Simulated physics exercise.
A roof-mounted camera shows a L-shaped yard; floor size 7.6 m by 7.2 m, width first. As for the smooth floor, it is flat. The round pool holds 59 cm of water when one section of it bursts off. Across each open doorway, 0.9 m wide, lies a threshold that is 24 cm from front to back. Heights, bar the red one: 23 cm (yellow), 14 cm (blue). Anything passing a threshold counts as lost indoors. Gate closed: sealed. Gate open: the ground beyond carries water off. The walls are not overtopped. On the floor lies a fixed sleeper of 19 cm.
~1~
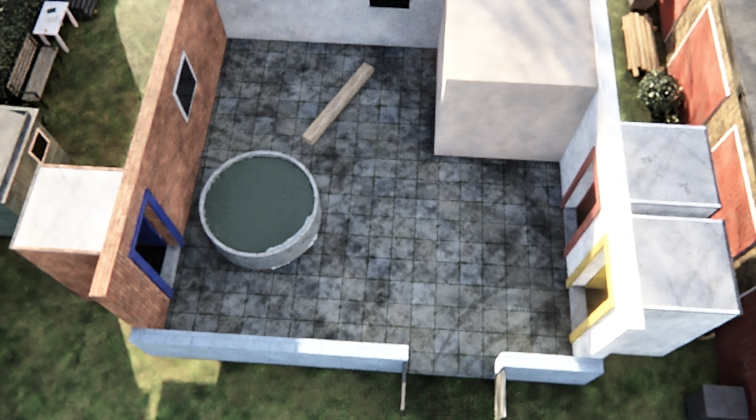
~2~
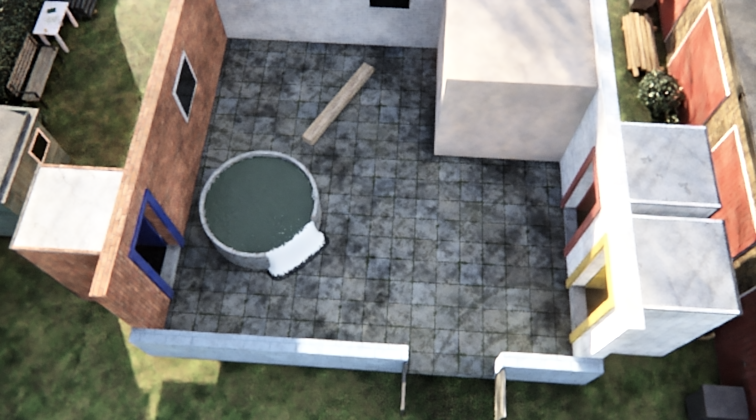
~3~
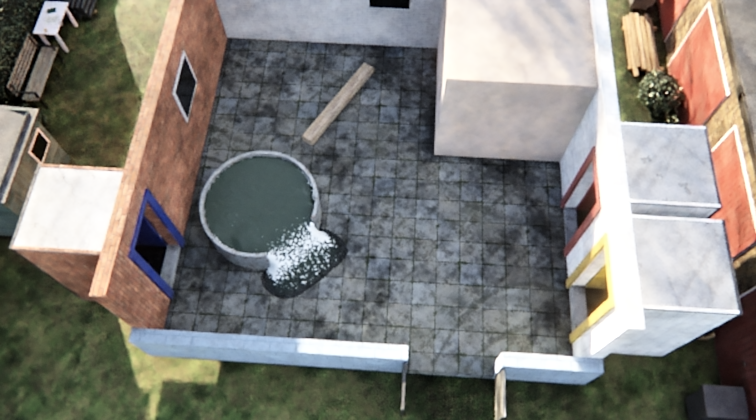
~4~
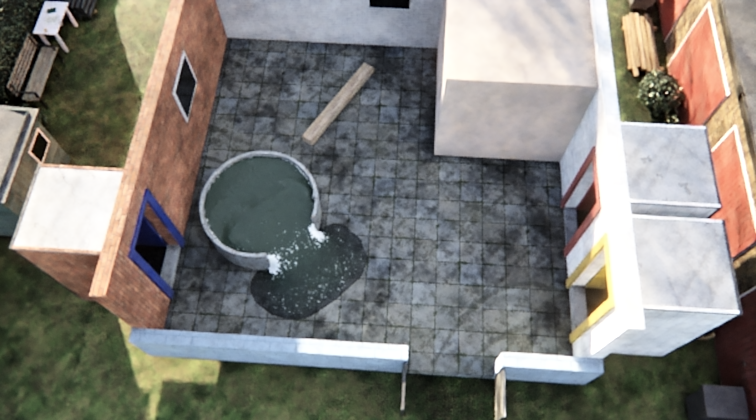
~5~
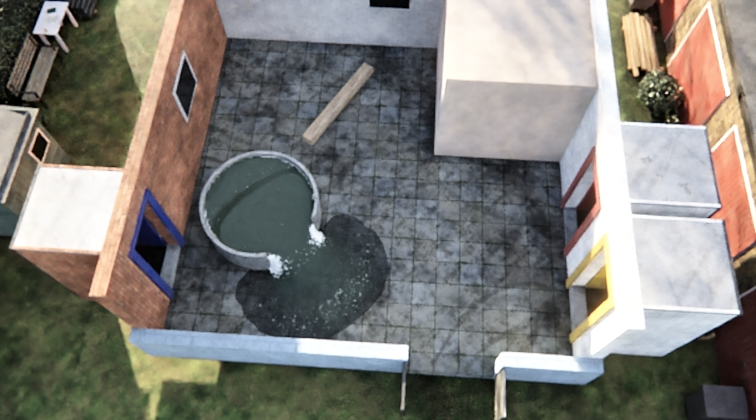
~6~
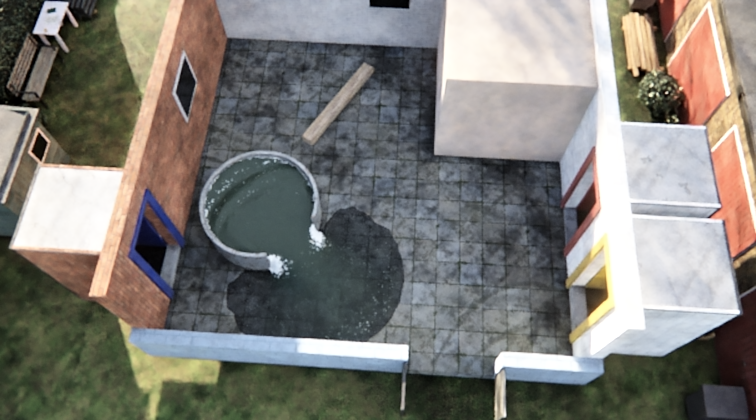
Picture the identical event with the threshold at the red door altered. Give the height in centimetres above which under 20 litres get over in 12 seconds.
6.5 cm.
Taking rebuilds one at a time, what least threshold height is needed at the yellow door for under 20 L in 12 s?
Door yellow, min height approx. 17 cm.
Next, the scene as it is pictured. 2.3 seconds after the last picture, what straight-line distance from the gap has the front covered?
Reach: Approx. 5.6 m.
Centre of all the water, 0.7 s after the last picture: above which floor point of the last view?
The water is centred around (290, 245) in the last picture's pixels.
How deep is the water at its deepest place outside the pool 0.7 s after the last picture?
It gets to close to 31 centimetres there.
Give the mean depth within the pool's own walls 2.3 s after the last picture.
I'd put it at some 25 centimetres on average.
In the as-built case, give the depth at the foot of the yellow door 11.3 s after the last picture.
The depth there is around 6.5 cm.
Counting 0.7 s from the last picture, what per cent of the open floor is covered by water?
Wet share: Around 20 %.
Then, 0.7 s after the last picture water covers 20 % of the floor, deepest (31 cm) near (317, 350); it has not reached the red door.
Then, 2.3 s after the last picture water covers 40 % of the floor, deepest (32 cm) near (573, 367); it has not reached the red door.
Then, 11.3 s after the last picture water covers 80 % of the floor, deepest (8 cm) near (327, 341); 7 cm at the red door, 13 litres in over its 7 cm threshold.
At the red door as built, the water peaked near 9 cm, 8.9 s after the last picture.
With a threshold of 5.5 cm, 33 litres would have come in within the 12 s; with 7.5 cm, 8 litres. So under 20 litres takes about 6.5 cm.
